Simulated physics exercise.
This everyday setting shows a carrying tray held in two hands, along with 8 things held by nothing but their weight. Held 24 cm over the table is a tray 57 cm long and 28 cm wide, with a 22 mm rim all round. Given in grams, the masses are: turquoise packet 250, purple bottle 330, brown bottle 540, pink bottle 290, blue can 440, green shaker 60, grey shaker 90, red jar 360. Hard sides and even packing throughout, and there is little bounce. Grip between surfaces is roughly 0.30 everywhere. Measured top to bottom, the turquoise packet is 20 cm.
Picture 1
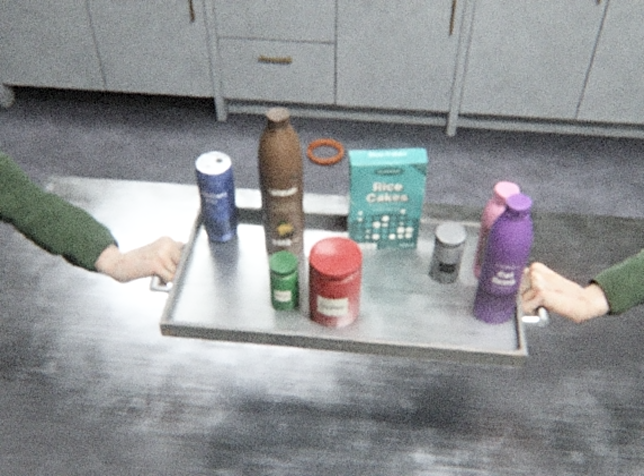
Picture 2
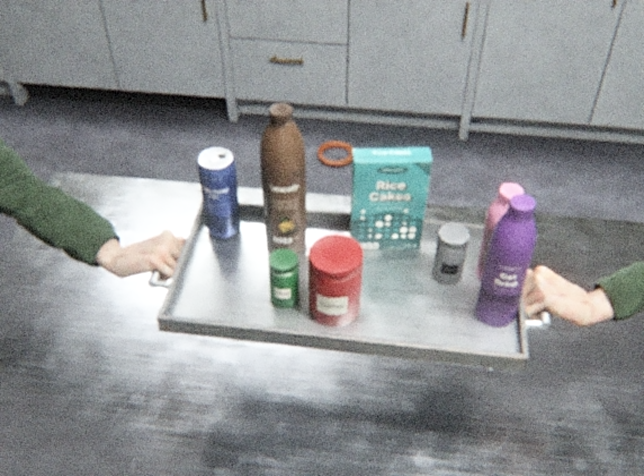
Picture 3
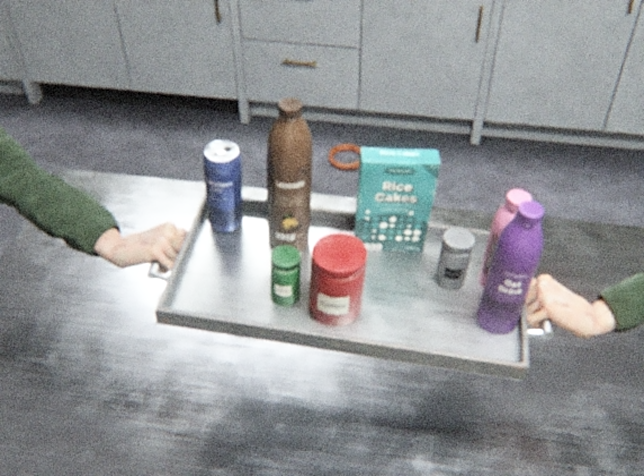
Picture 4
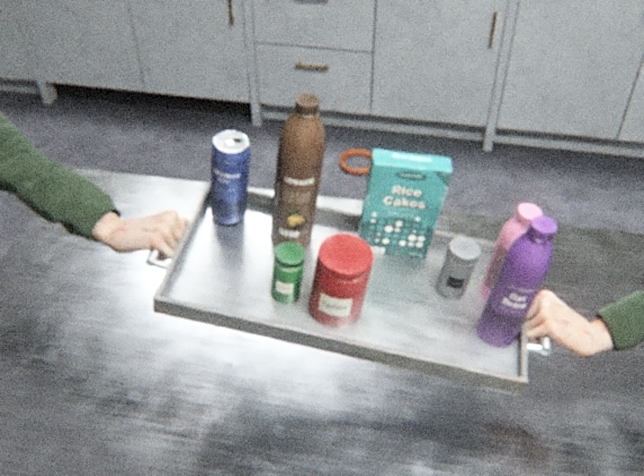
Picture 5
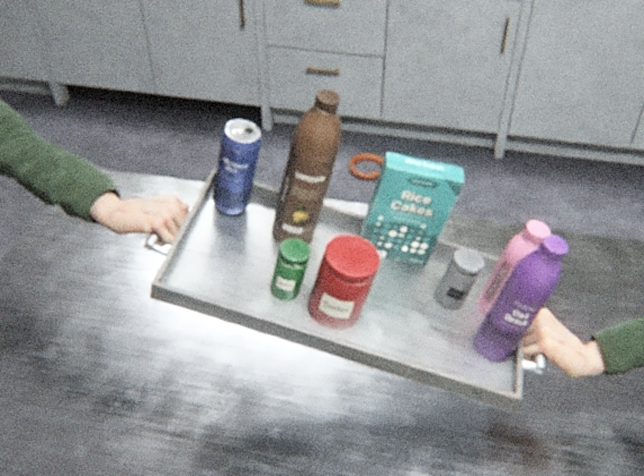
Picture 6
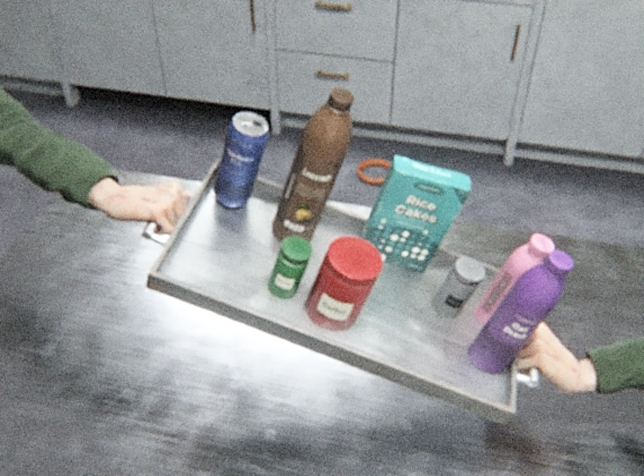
The clip opens on two hands in green sleeves holding a level metal tray of bottles, a can, shakers, a red jar and a turquoise packet. The right hand then lowers its side, and the tray tilts steadily down to the right, its items leaning with it.
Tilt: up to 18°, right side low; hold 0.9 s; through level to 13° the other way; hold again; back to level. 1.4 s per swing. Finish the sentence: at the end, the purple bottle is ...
Off the tray.
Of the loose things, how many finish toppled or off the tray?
Total: 5.
Then, 0.70 s past the last view, tray tilted 18°, right edge down; purple bottle now off the tray; brown bottle tipped 73° against what carries it; turquoise packet tipped 17° against what carries it.
Then, 1.20 s past the last view, tray tilted 18°, right edge down; turquoise packet and pink bottle now off the tray; brown bottle on its side; grey shaker tipped 18° against what carries it.
Then, 1.80 s past the last view, tray tilted 7°, right edge down; grey shaker now off the tray; brown bottle on its side; blue can shifted 27 cm.
Then, 2.80 s past the last view, tray tilted 13°, left edge down; brown bottle on its side; red jar shifted 15 cm; blue can shifted 25 cm.
Finally, off the tray, turquoise packet, purple bottle, pink bottle and grey shaker; on their side or leaning hard on the tray, brown bottle; not toppled but over 5 cm from the start, blue can, green shaker and red jar. In the last view, purple bottle near (524, 393).
